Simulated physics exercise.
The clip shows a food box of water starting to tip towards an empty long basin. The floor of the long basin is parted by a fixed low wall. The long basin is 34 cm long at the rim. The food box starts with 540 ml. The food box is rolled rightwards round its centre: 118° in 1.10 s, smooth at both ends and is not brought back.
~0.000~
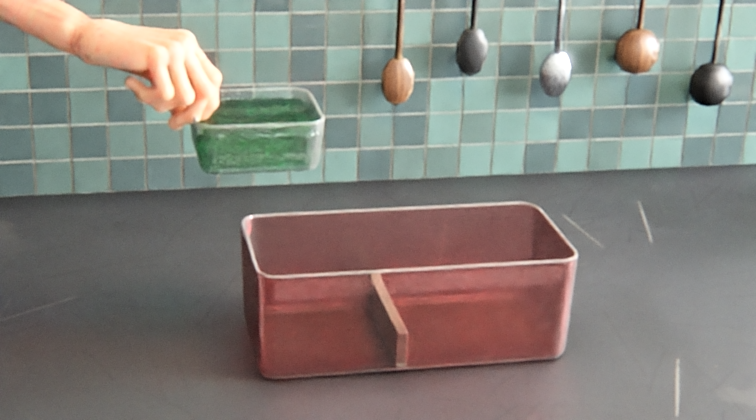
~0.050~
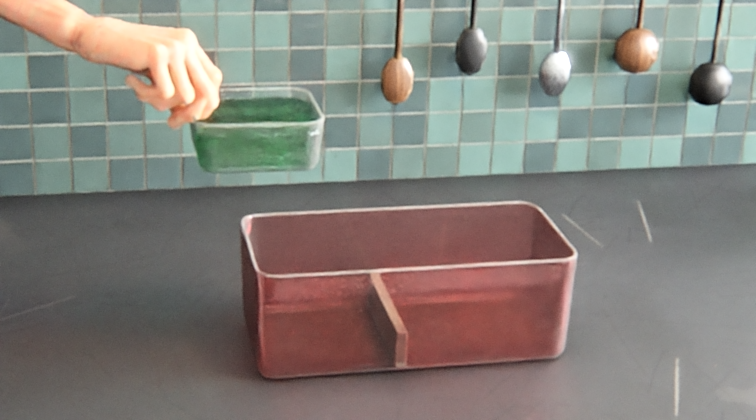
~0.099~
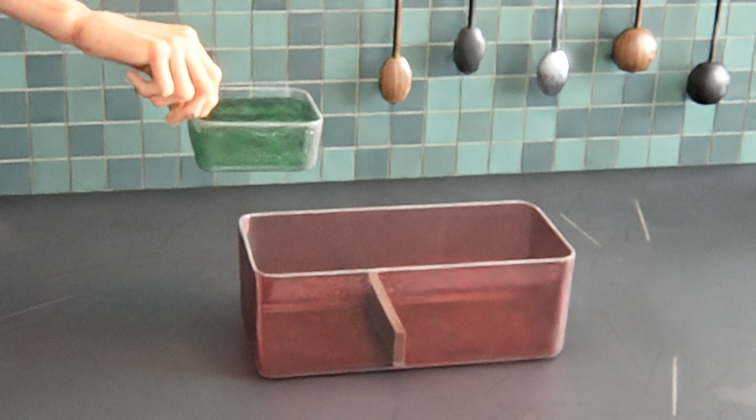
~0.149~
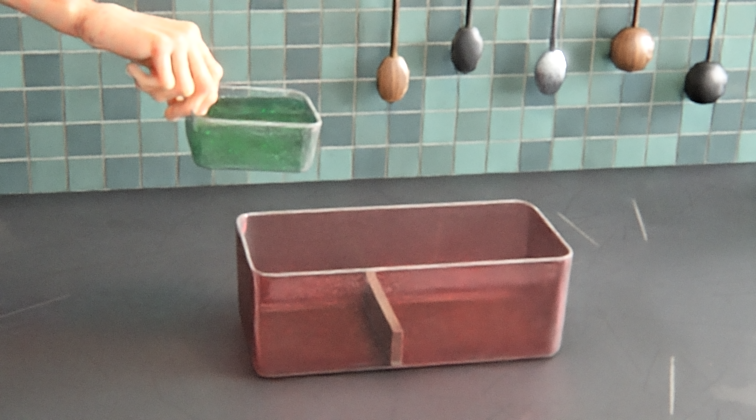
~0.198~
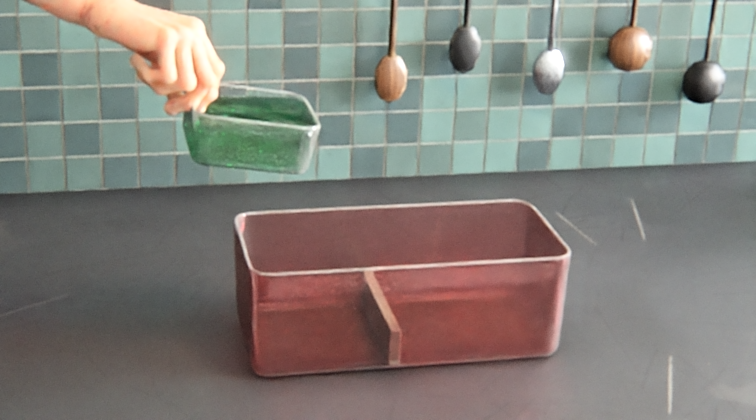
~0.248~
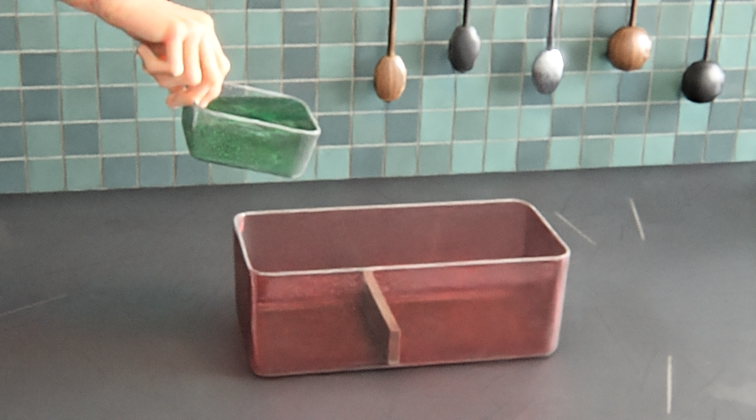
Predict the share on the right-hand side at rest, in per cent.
The far part has some 23 per cent.
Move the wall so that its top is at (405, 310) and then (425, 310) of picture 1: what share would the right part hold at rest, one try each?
First 10, then 15 per cent.
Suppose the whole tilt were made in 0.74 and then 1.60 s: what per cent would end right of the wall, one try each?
First 10, then 25 per cent.
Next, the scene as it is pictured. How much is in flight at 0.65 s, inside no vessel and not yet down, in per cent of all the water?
Near 38 in a hundred.
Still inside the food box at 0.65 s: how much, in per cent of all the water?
About 22 per cent.
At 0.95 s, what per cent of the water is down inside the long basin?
Near 94 in a hundred.
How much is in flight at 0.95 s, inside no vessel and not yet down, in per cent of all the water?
About 4 per cent.
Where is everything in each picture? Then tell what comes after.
In the first picture, tilt 0°; pouring edge (316, 106); surface from (194, 115) to (312, 111); the long basin's rim runs from (249, 247) to (556, 231); the wall's top is at (387, 303).
In the second picture, tilt 1°; pouring edge (316, 107); surface from (194, 115) to (311, 111).
In the third picture, tilt 2°; pouring edge (314, 108); surface from (192, 113) to (310, 111).
In the fourth picture, tilt 5°; pouring edge (312, 110); surface from (192, 112) to (308, 111).
In the fifth picture, tilt 9°; pouring edge (312, 113); surface from (190, 112) to (308, 111).
In the sixth picture, tilt 14°; pouring edge (311, 119); surface from (189, 111) to (310, 112); 1 per cent is over the edge.
Then, 0.65 s in, the tilt is 76° and 21 per cent is still to pour, 30 is left of the wall and 10 right of it.
Then, 0.95 s in, the tilt is 113° and 1 per cent is still to pour, 73 is left of the wall and 22 right of it.
Then, 1.26 s in, the tilt is 118° and 0 per cent is still to pour, 76 is left of the wall and 23 right of it.
Then, 1.60 s in, the tilt is 118° and 0 per cent is still to pour, 76 is left of the wall and 23 right of it.
Finally, 76 per cent lies left of the wall, 23 right of it and 1 outside.
